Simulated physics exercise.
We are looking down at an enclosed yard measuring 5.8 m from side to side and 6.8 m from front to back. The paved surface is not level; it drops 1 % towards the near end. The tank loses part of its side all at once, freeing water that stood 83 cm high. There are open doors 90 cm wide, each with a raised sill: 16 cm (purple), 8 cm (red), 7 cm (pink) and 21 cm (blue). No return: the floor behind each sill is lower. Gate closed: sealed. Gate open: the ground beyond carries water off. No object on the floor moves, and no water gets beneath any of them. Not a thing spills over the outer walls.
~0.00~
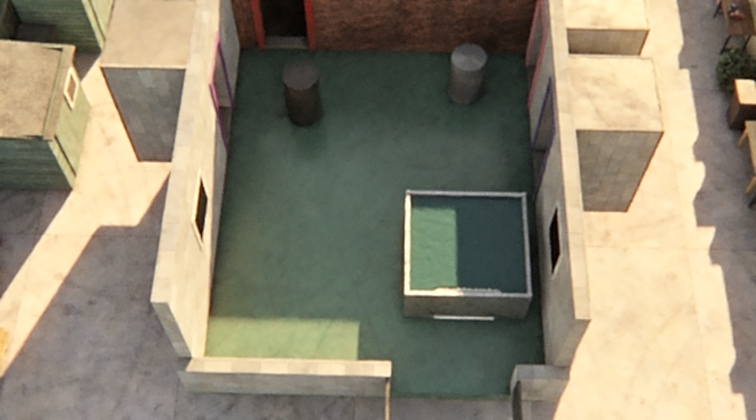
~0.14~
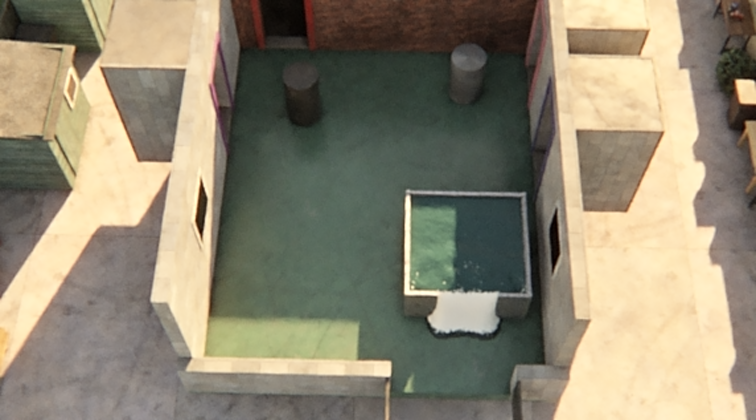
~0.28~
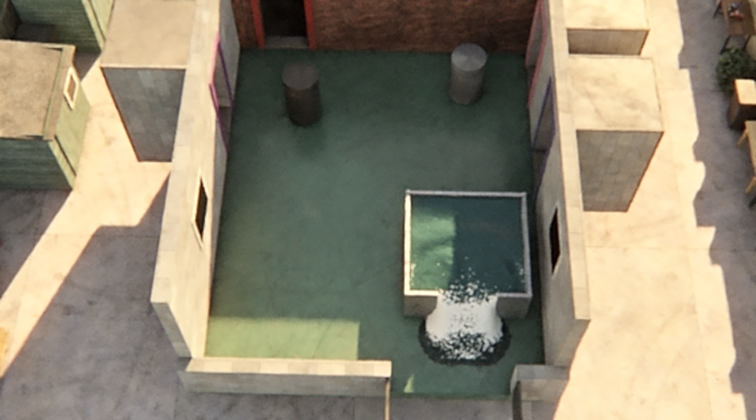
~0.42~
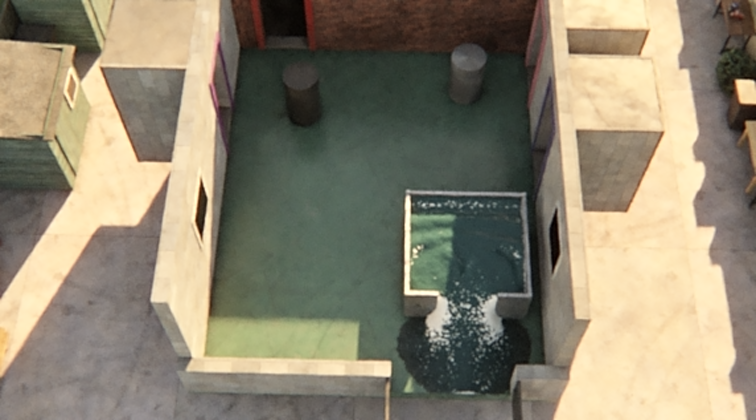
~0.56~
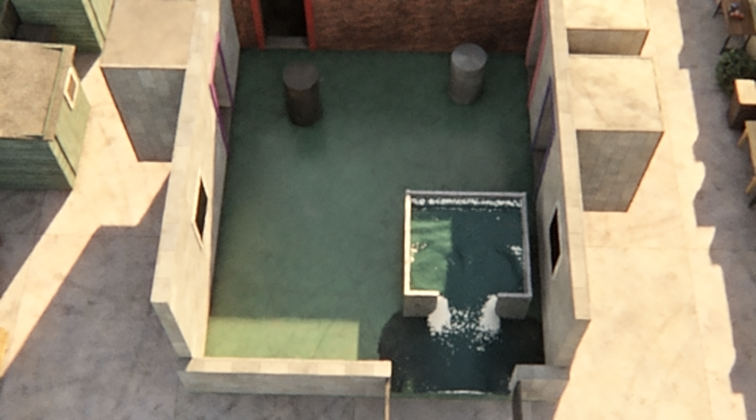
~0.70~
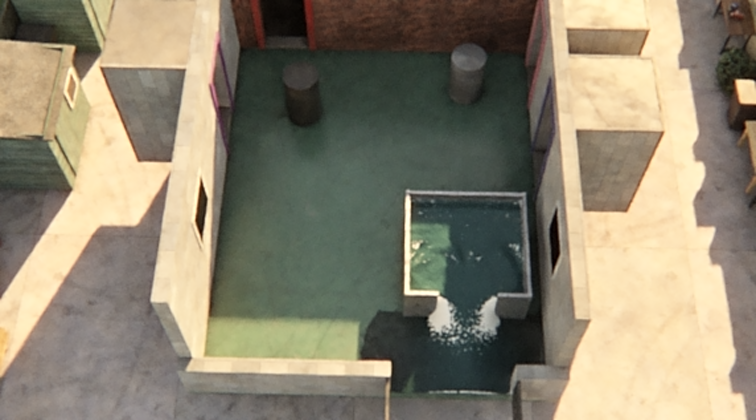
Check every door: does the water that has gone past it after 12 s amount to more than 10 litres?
Purple door: It does not. Red door: It does not. Pink door: It does not. Blue door: It does not.
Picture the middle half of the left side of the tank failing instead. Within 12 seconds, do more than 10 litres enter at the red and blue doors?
Outcome at red: Exceeded; outcome at blue: Not exceeded.
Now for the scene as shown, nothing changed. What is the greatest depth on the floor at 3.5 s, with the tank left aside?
Max depth: About 21 centimetres.
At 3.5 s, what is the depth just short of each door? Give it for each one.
You'd see purple at 0 cm, red at 0 cm, pink at 0 cm and blue at 4 cm.
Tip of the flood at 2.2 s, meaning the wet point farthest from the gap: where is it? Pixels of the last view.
Near (202, 373).
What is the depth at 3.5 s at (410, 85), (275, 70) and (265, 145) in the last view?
Spot by spot: Some 0, 0, then 0 cm.
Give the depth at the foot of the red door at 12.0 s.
It comes to near 0.0 cm.
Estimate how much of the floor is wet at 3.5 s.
Wet share: Near 20 percent.
After 1.4 s water covers 10 % of the floor and is deepest (42 cm) near (537, 381); purple door not reached, red door not reached, pink door not reached, blue door not reached.
After 2.2 s water covers 15 % of the floor and is deepest (28 cm) near (460, 329); purple door not reached, red door not reached, pink door not reached, blue door not reached.
After 3.5 s water covers 20 % of the floor and is deepest (21 cm) near (460, 329); purple door not reached, red door not reached, pink door not reached, blue door 4 cm at the sill, 0 L in.
After 7.0 s water covers 30 % of the floor and is deepest (10 cm) near (460, 329); purple door not reached, red door not reached, pink door 3 cm at the sill, 0 L in, blue door 2 cm at the sill, 0 L in.
After 12.0 s water covers 25 % of the floor and is deepest (6 cm) near (460, 329); purple door not reached, red door not reached, pink door 1 cm at the sill, 0 L in, blue door 1 cm at the sill, 0 L in.
